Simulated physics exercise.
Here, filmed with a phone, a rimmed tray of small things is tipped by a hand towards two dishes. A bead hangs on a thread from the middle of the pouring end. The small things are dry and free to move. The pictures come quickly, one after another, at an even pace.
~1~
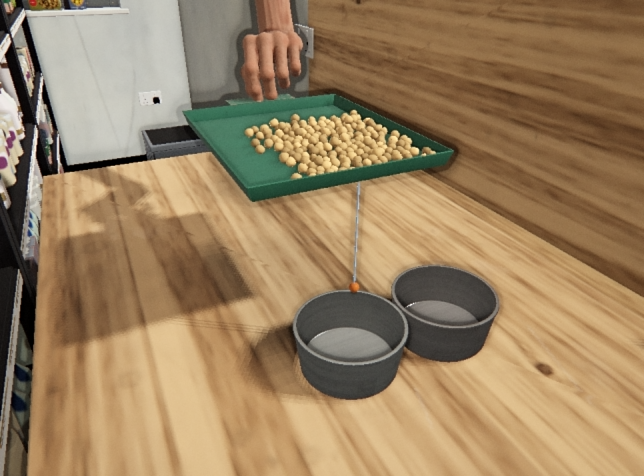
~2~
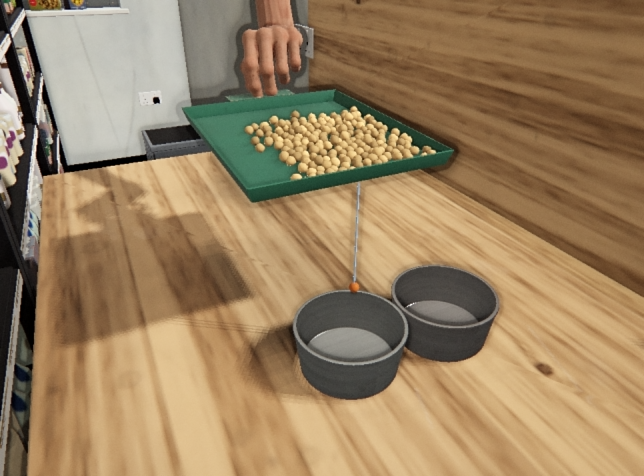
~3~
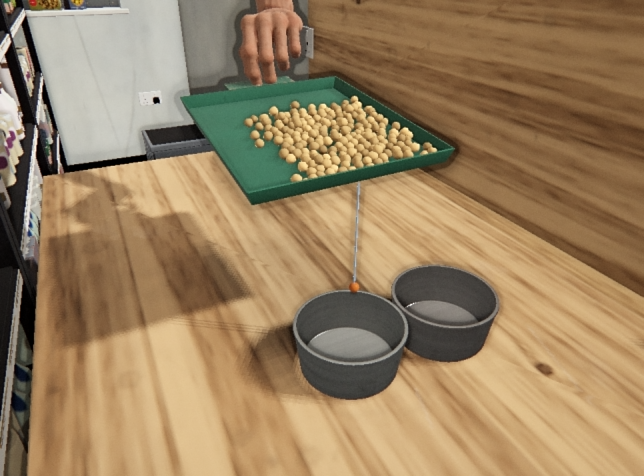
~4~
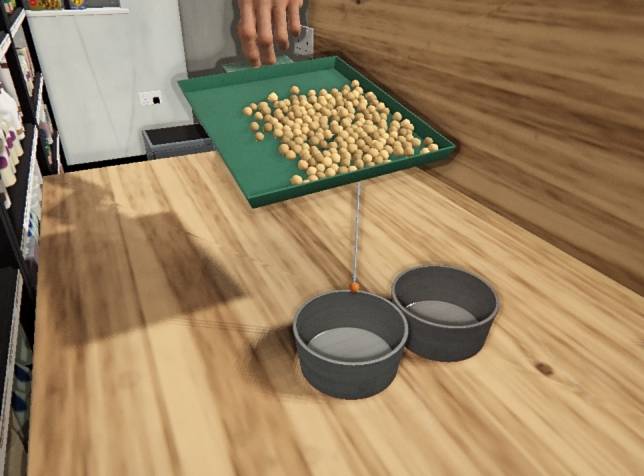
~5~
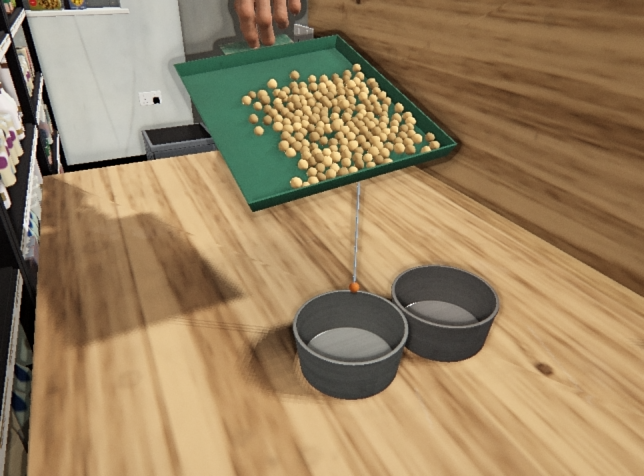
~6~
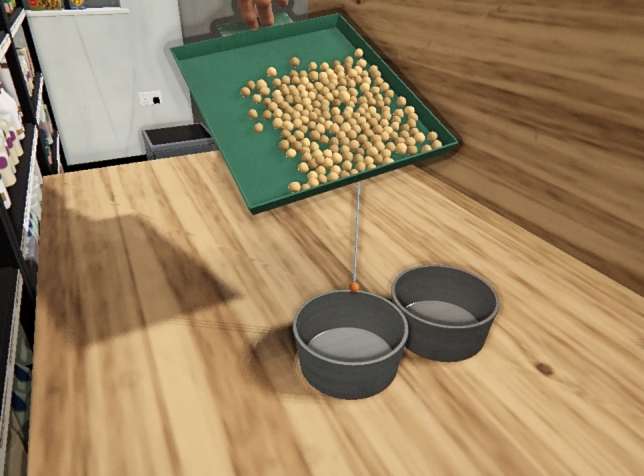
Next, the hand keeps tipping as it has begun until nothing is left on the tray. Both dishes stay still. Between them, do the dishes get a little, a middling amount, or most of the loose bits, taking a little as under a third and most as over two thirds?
They get a middling amount.
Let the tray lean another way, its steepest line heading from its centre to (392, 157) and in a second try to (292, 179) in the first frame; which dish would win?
Heading one - the rightward dish; heading two - the leftward dish.
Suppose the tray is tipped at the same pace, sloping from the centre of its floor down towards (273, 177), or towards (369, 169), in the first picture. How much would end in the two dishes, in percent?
About 20 %, then 80 %.
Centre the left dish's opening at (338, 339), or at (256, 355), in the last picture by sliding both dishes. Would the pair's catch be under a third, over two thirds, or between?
In order of the places: One to two thirds, then beyond two thirds.
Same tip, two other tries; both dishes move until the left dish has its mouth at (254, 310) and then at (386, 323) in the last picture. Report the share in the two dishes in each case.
First position: Some 40 %; second position: Some 30 %.
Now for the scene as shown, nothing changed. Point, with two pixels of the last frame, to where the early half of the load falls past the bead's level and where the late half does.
The leading part at (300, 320), the rest of it at (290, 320).
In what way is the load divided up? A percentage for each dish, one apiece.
At the end, 40 percent of the load sits in the left dish and 0 percent in the right dish.
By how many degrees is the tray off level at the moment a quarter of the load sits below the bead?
The angle is roughly 95° at that point.
Soon, tray tipped steeply; nearly all on the tray; a stray few in the left dish; a stray few outside both; a small part in the air.
A while on, tray tipped past a quarter turn; a stray few on the tray; about a third in the left dish; about half outside both; a small part in the air.
Towards the end, tray tipped past a quarter turn; about half in the left dish; about two thirds outside both.
Finally, tray tipped past a quarter turn; about half in the left dish; none in the right dish; about two thirds outside both.
